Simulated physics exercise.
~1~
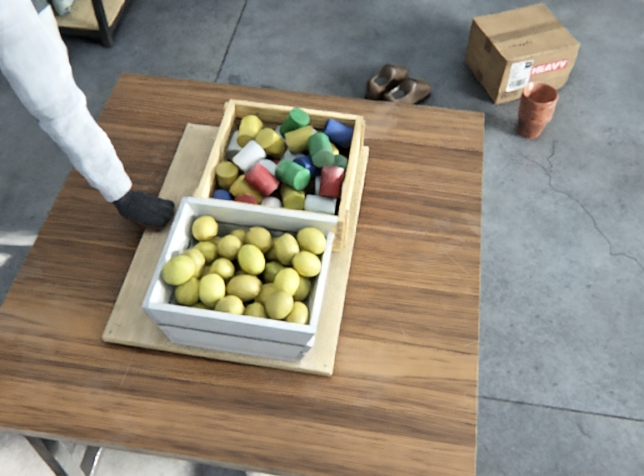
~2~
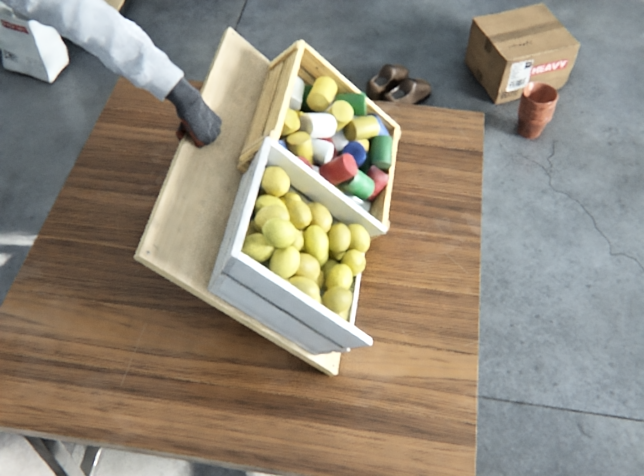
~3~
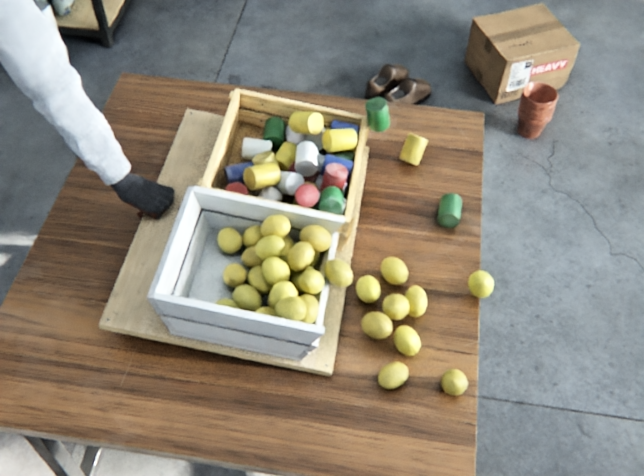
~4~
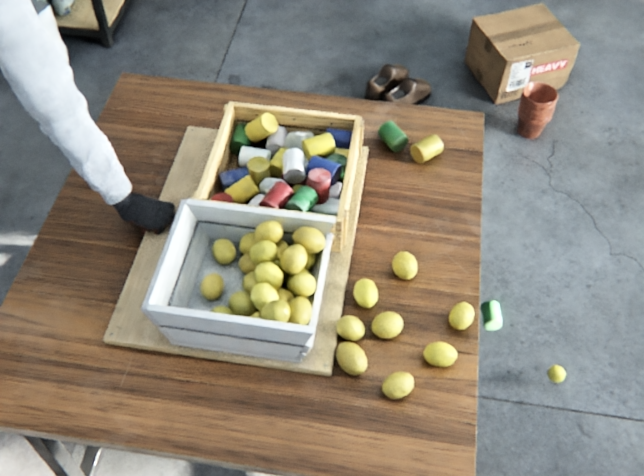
A worker's arm in a pale sleeve and dark glove reaches in from the left over a wooden table, seen from above on a grey concrete floor. On a board sit a wooden tray of colourful jars and, nearer, a white tray of yellow lemons; a cardboard box, a reddish pot and brown shoes lie beyond. The hand lifts the board's left side, tipping both trays steeply rightward so their contents slide. As the board comes down, several lemons and a few jars spill right. Finally it lies flat, most lemons still inside, with a lemon and a green jar off the table.
